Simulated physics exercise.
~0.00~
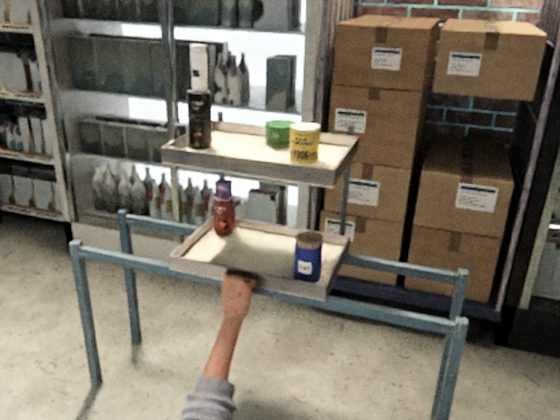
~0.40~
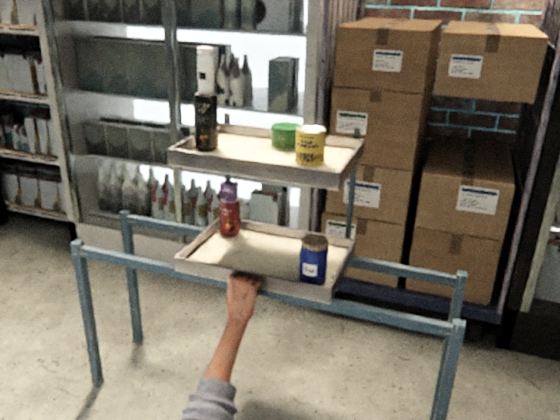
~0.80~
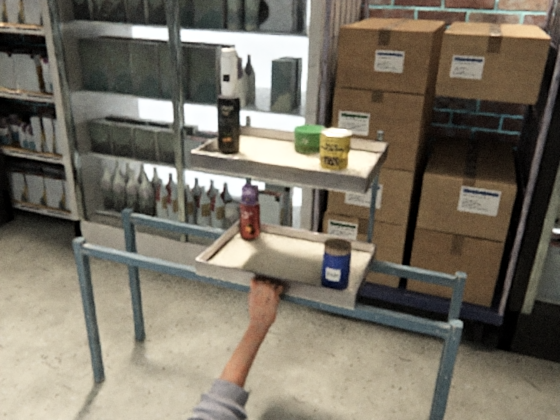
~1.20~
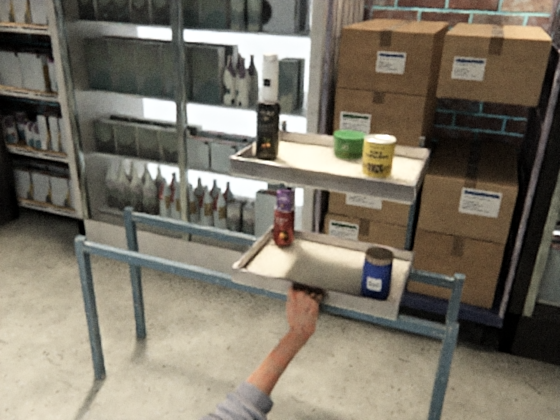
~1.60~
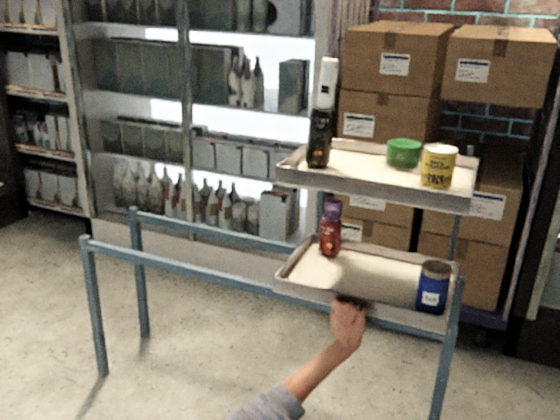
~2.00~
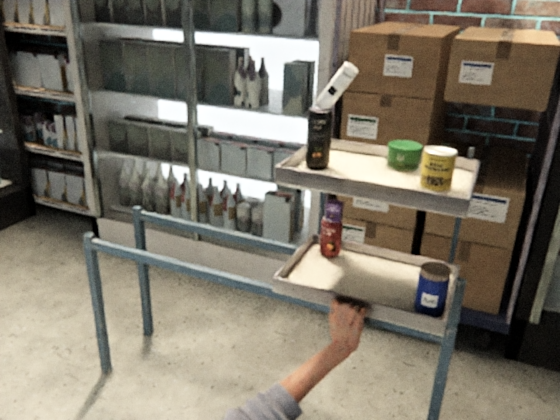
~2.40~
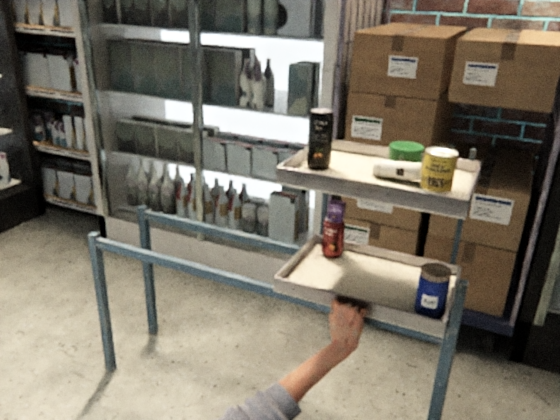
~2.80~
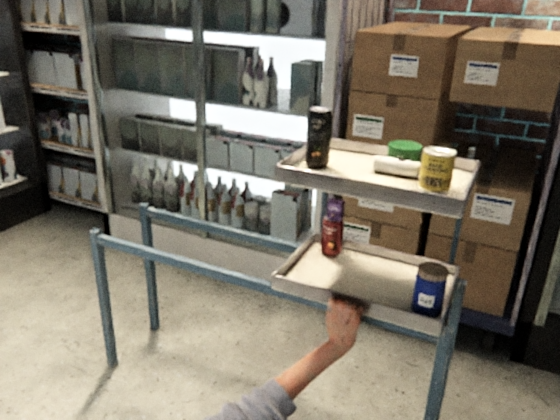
The clip opens on a two-level tray mounted on a blue metal frame, with shelves and stacked cardboard boxes behind it. A white shaker stands on a black can on the upper level, near a green tub and a yellow tin, while a purple container on a red can and a blue jar stand below. A hand at the tray's front edge moves with it as it slides to the right. The tray halts at the right end, and the shaker tips rightward off the black can. It ends lying on its side on the upper level, while everything else stays upright.
